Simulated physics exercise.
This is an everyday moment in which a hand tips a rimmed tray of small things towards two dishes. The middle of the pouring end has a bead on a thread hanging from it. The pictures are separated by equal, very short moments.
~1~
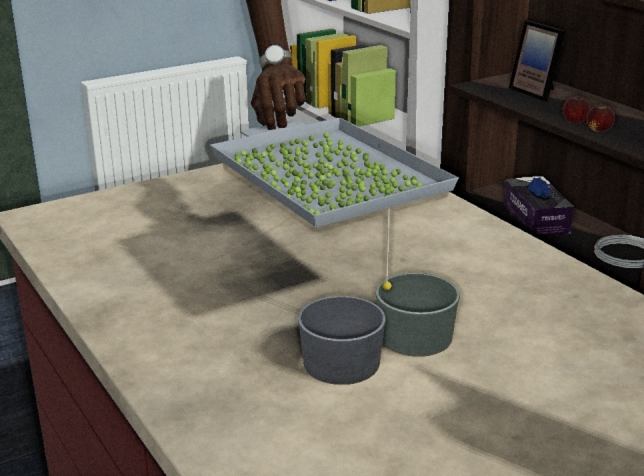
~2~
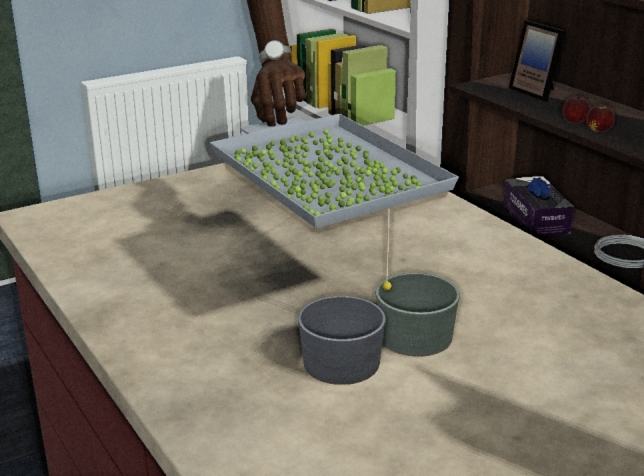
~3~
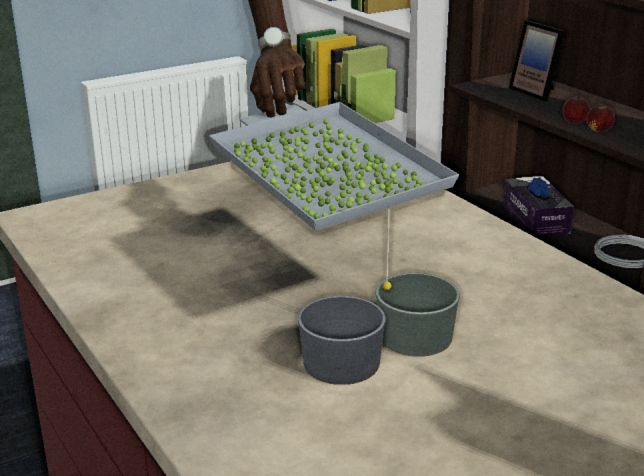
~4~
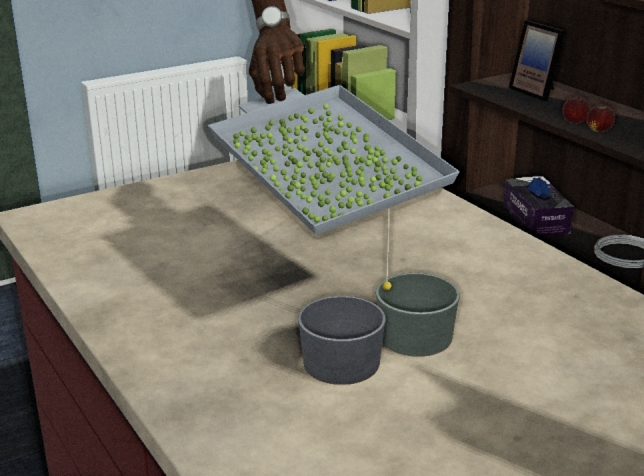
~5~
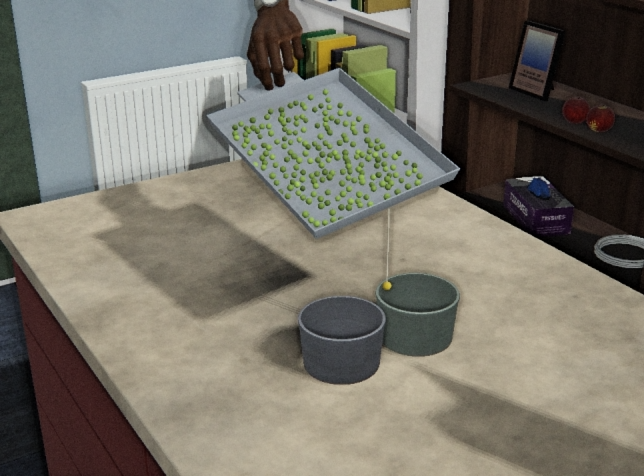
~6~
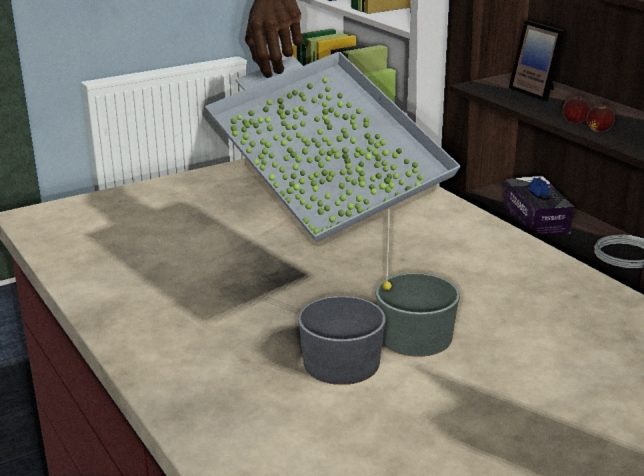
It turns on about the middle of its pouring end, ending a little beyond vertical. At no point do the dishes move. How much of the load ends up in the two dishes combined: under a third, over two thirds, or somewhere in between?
Over two thirds.
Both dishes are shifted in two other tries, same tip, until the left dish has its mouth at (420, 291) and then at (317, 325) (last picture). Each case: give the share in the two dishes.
The first position comes out at 0 per cent, the other at 90 per cent.
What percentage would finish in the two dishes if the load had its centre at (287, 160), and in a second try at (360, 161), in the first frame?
Shares: 70 % for the first, 70 % for the second.
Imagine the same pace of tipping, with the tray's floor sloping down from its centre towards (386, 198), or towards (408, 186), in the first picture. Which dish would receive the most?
In turn: Right; right.
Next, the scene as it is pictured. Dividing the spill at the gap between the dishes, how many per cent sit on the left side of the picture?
Reading: Around 70 %.
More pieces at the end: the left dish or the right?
The victory goes to the left.
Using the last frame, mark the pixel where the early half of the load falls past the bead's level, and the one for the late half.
The leading part at (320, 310), the rest of it at (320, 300).
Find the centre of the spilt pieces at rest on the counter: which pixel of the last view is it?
Somewhere near (320, 432), I think.
Soon after the last picture, tray tipped steeply; most on the tray; a small part in the left dish; a stray few outside both; about a quarter in the air.
A little later, tray tipped past a quarter turn; a stray few on the tray; most in the left dish; about a quarter outside both; a stray few in the air.
Later still, tray tipped past a quarter turn; most in the left dish; about a quarter outside both.
At rest, tray tipped past a quarter turn; most in the left dish; none in the right dish; about a quarter outside both.
